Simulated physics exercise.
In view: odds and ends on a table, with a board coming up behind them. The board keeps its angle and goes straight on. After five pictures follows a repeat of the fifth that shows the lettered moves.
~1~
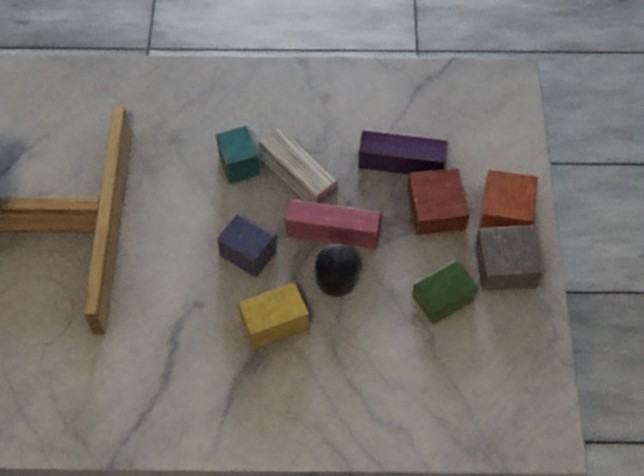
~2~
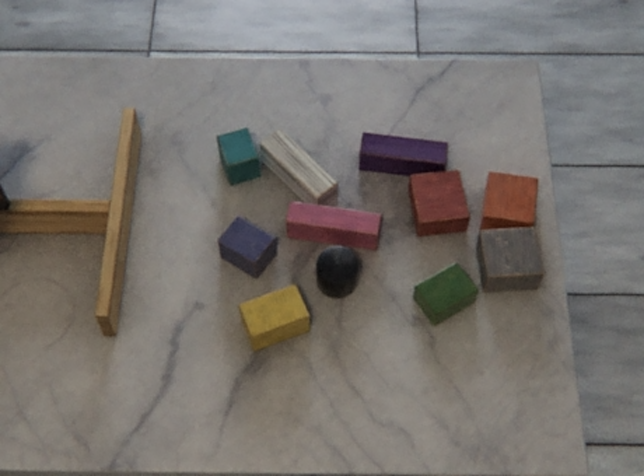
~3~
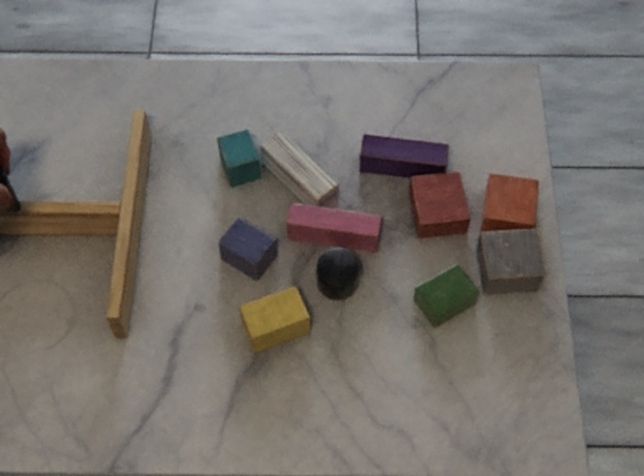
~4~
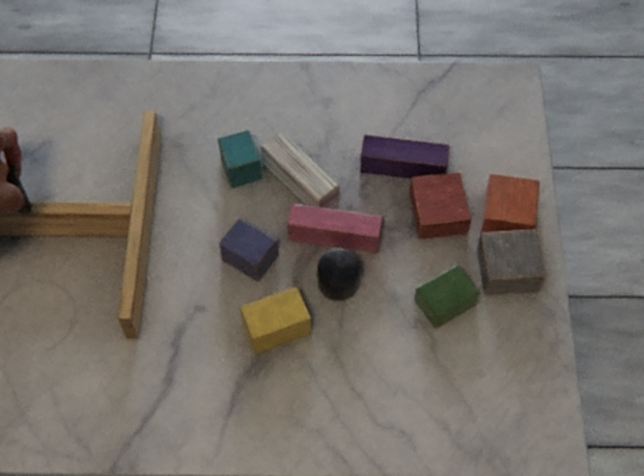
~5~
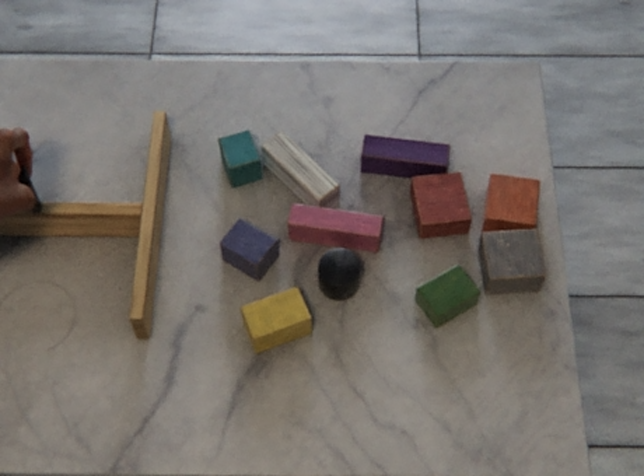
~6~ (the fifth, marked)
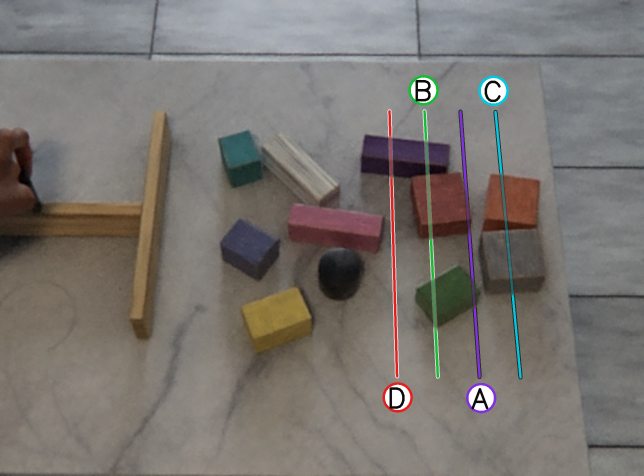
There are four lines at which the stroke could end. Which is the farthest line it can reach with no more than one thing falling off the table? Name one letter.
The farthest such stop is B.
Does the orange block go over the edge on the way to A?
Yes.
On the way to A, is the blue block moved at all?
Yes.
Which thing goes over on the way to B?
The orange block goes over.
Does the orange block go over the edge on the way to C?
By then, yes.
On the marked copy, A at (469, 234); B at (431, 234); C at (507, 234); D at (393, 234).
Taking B. A third of the way, board (249, 209); yellow block (288, 322); turquoise block (277, 164).
Two thirds of the way, board (352, 210); orange block (521, 207); purple bar (461, 154).
When it is over, board (428, 210); orange block over the edge; purple bar (532, 154); one fallen.
As for the rest, A drops three; C drops four; D is within the limit but short.
